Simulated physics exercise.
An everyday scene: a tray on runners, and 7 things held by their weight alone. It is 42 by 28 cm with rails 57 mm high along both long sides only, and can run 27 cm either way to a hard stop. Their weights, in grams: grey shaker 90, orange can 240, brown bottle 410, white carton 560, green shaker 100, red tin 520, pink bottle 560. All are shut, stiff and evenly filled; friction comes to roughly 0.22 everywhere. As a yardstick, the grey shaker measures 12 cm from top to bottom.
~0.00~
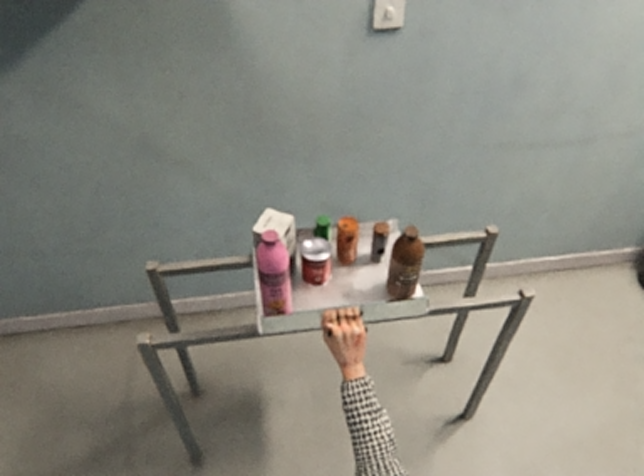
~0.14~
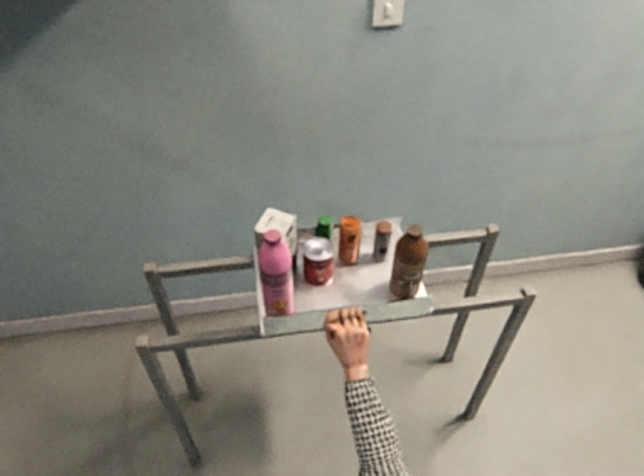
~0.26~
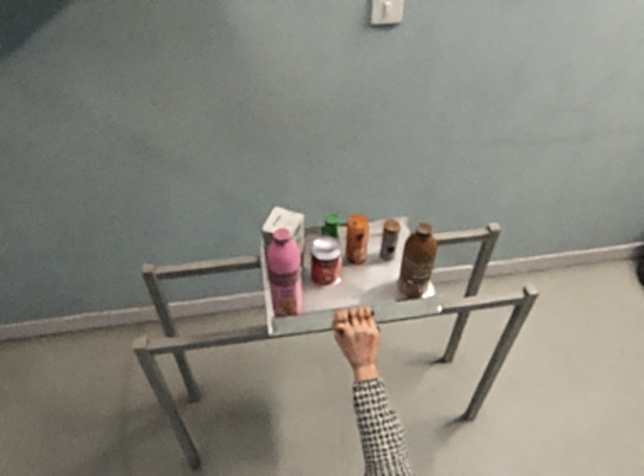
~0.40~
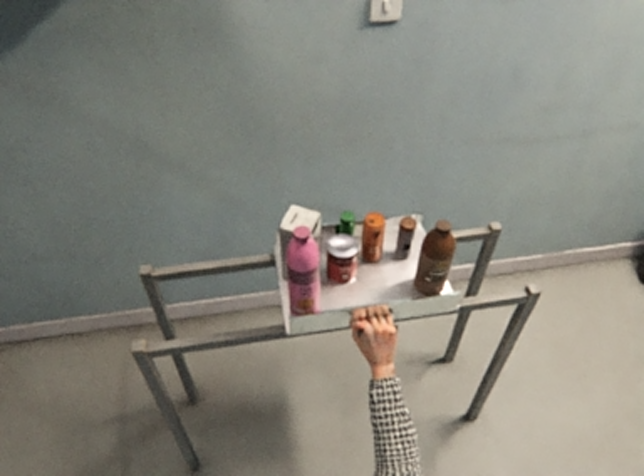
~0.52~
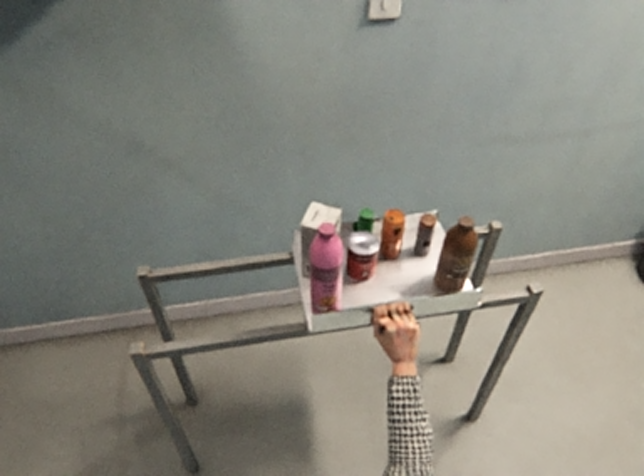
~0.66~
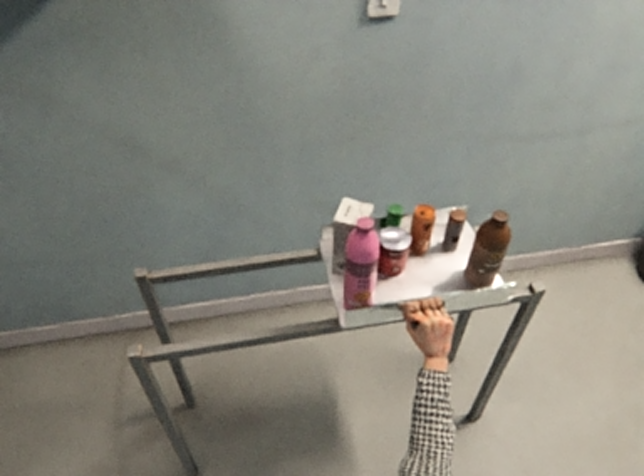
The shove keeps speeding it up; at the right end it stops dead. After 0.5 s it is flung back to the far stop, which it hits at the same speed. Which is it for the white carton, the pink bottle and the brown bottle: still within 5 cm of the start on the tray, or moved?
The white carton keeps its place, the pink bottle keeps its place, the brown bottle ends elsewhere.
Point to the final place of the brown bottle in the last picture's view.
At about (505, 391).
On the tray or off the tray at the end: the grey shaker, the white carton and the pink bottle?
The grey shaker finishes off the tray; the white carton is still on the tray; the pink bottle ends on the tray.
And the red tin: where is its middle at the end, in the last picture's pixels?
Around (207, 279).
After 1.16 s, tray moved 27 cm right; grey shaker and brown bottle now off the tray; white carton slid 11 cm near (424, 231); pink bottle slid 11 cm near (439, 256).
After 2.36 s, tray moved 2 cm left; white carton slid 11 cm near (310, 246); pink bottle slid 11 cm near (314, 274); red tin slid 11 cm.
At rest (3.4 s), off the tray, grey shaker and brown bottle; the other 5 in place, give or take 5 cm. In the last view, white carton near (160, 267), pink bottle near (147, 298).
